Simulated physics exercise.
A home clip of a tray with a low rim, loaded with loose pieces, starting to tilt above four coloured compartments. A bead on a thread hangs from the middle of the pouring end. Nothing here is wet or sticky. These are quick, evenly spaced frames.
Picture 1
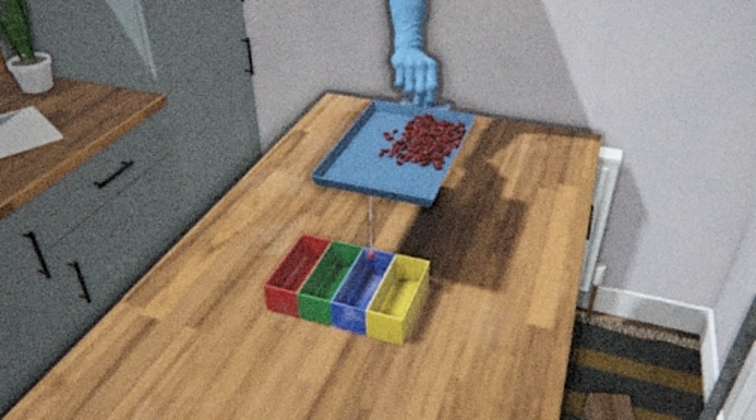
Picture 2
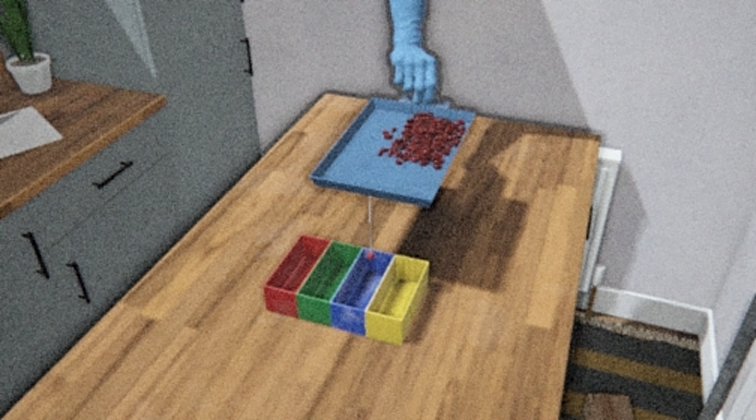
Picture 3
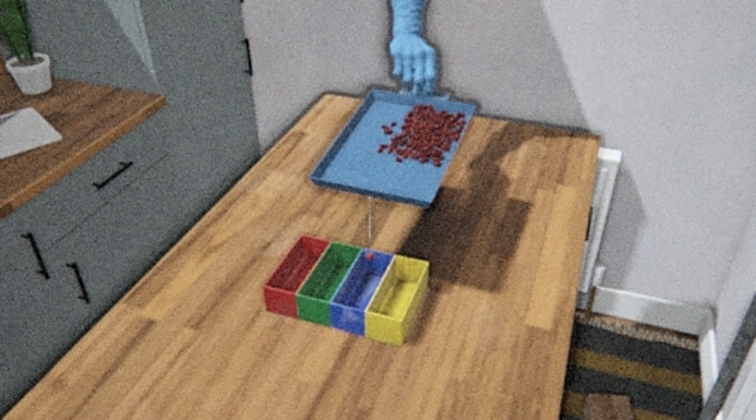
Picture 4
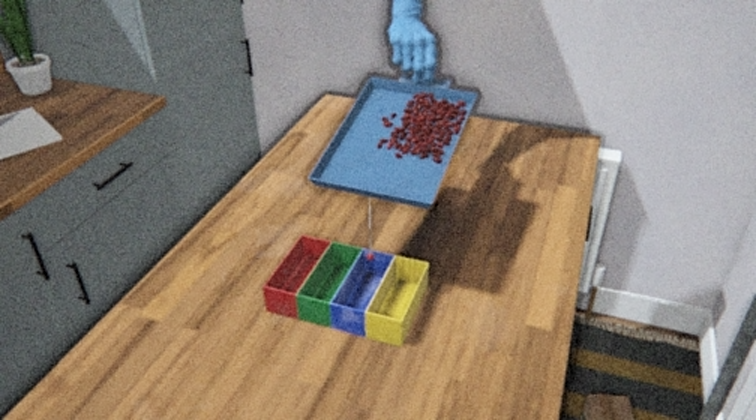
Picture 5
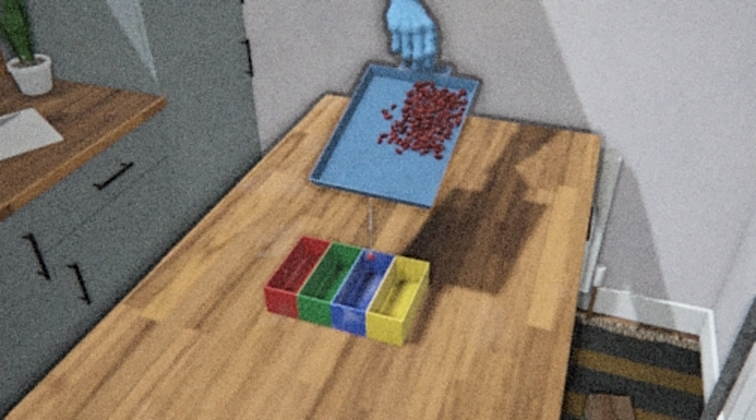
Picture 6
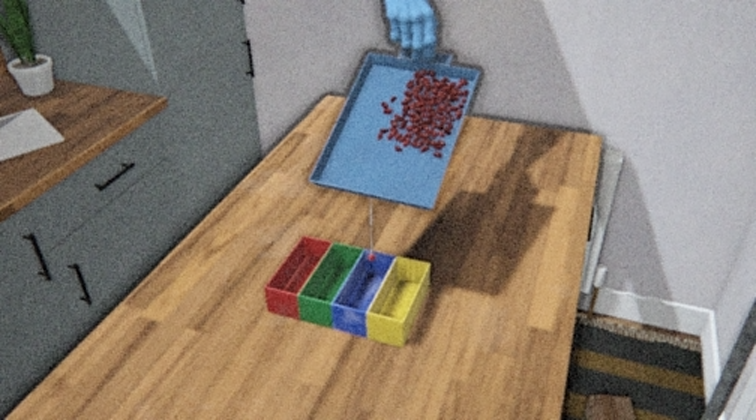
In a kitchen, a blue-gloved hand held a blue tray of red beans above red, green, blue and yellow compartments on a wooden counter, then gradually raised its far end, tilting it toward them.
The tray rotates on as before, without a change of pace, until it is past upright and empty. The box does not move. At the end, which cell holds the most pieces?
The yellow one ends fullest.
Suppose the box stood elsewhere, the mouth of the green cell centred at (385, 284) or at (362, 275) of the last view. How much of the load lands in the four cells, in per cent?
In turn 80 and 80 in a hundred.
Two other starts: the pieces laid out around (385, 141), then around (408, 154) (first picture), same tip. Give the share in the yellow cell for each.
About 30 and 30 per cent.
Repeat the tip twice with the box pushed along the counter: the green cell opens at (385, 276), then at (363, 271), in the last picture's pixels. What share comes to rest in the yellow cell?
Roughly 0 per cent, and 20 per cent.
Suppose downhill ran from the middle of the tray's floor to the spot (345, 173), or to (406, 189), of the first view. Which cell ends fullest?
First the red one, then the yellow one.
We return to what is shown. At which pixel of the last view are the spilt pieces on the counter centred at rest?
Roughly at (404, 384).
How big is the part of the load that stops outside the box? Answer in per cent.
It comes to 40 per cent or so.
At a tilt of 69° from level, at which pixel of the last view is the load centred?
Around (398, 204).
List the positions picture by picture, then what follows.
In the first frame, corners of the pouring end near (316, 174) and (430, 196), level; middle of the load near (429, 140), kidney beans; bead on its thread near (371, 256); red cell near (282, 299); green cell near (315, 308); blue cell near (349, 316); yellow cell near (384, 325).
In the second frame, corners of the pouring end near (315, 175) and (429, 197), level; middle of the load near (429, 138).
In the third frame, corners of the pouring end near (314, 175) and (428, 198), tipped barely, level across its low end; middle of the load near (429, 133).
In the fourth frame, corners of the pouring end near (314, 176) and (428, 200), tipped a little, level across its low end; middle of the load near (429, 125).
In the fifth frame, corners of the pouring end near (314, 177) and (429, 201), tipped clearly, level across its low end; middle of the load near (429, 117).
In the sixth frame, corners of the pouring end near (315, 178) and (429, 203), tipped clearly, level across its low end; middle of the load near (430, 110); red cell near (282, 301); green cell near (315, 310); blue cell near (350, 318); yellow cell near (385, 327).
Shortly afterwards, tray tipped steeply; the bulk on the tray; near a quarter falling or outside the box.
Next, tray tipped past a quarter turn; only a few on the tray; near a third in the yellow cell; a little in the blue cell; a little in the green cell; near half falling or outside the box.
Some moments later, tray tipped past a quarter turn; near a third in the yellow cell; near a quarter in the blue cell; a little in the green cell; near a third falling or outside the box.
In the end, tray tipped past a quarter turn; near a third in the yellow cell; near a quarter in the blue cell; a little in the green cell; none at all in the red cell; near a third outside the box.
